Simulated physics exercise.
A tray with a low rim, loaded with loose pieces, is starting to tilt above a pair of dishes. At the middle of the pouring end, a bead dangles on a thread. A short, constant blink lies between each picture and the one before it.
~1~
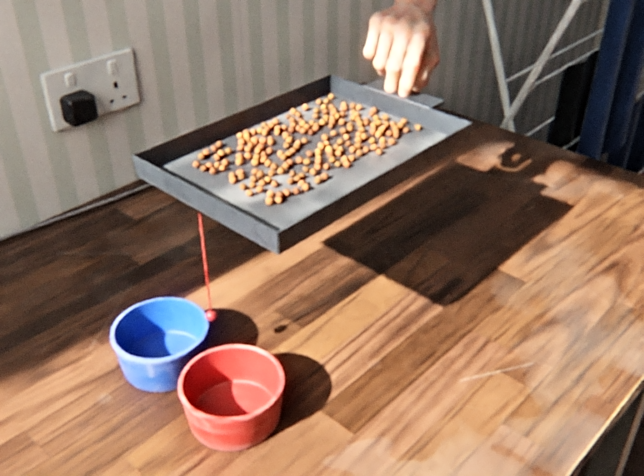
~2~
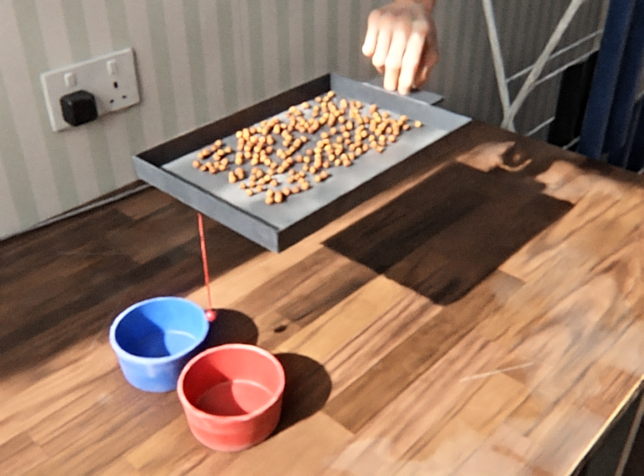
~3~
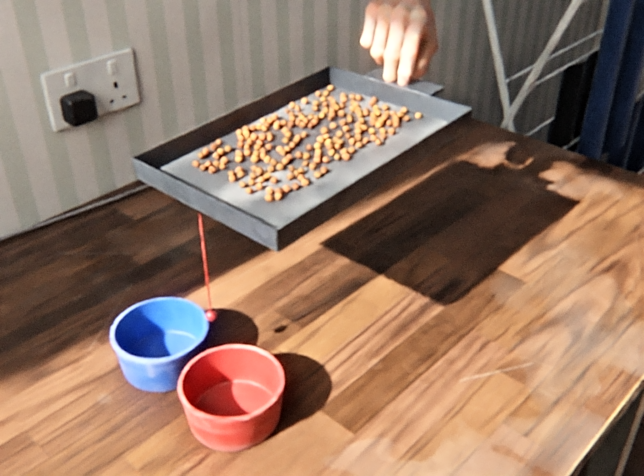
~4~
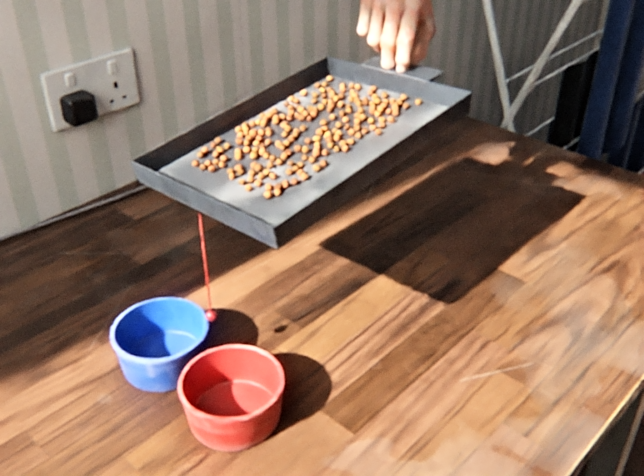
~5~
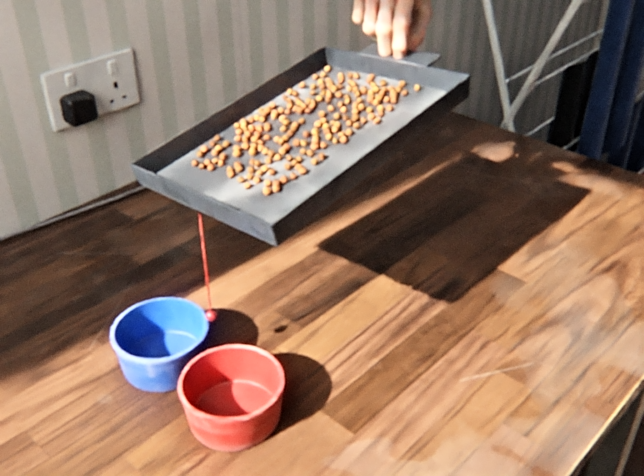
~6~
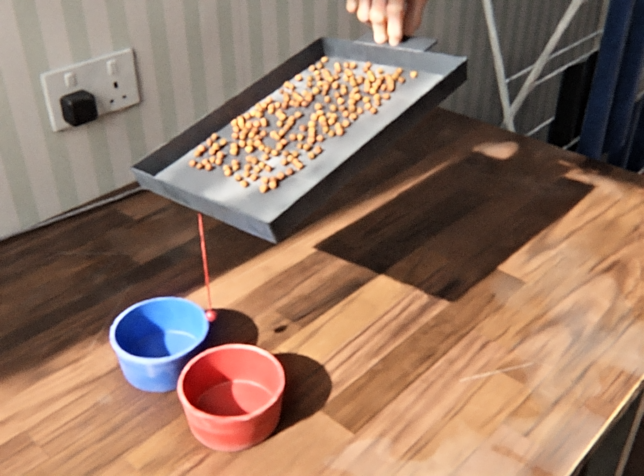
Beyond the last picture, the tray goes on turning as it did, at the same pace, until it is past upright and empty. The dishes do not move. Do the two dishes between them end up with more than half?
Compared with the spill, the catch will be smaller.
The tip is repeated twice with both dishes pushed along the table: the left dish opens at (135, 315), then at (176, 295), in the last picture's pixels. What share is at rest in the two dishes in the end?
In the first position around 50 percent, in the second around 90 percent.
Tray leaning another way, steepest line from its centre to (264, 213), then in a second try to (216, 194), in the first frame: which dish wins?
In turn: The right dish; the left dish.
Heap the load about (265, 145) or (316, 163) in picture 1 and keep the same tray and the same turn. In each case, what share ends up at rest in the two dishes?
Estimate: 20 % first, 30 % second.
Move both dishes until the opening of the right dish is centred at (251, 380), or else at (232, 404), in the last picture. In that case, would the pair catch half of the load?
In order, they'd catch a minor share, and next a minor share.
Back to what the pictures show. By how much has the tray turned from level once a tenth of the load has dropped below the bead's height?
Angle reached: About 105°.
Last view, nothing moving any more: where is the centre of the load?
Around (146, 325).
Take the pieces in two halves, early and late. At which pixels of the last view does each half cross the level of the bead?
About (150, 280) to begin with, then about (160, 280).
Soon, tray tipped steeply; nearly all on the tray; a stray few in the air.
A while on, tray tipped right over; nearly all on the tray; a stray few in the left dish; a small part outside both; a stray few in the air.
Towards the end, tray tipped past a quarter turn; about a quarter in the left dish; most outside both.
Finally, tray tipped past a quarter turn; none in the right dish; about a quarter in the left dish; most outside both.
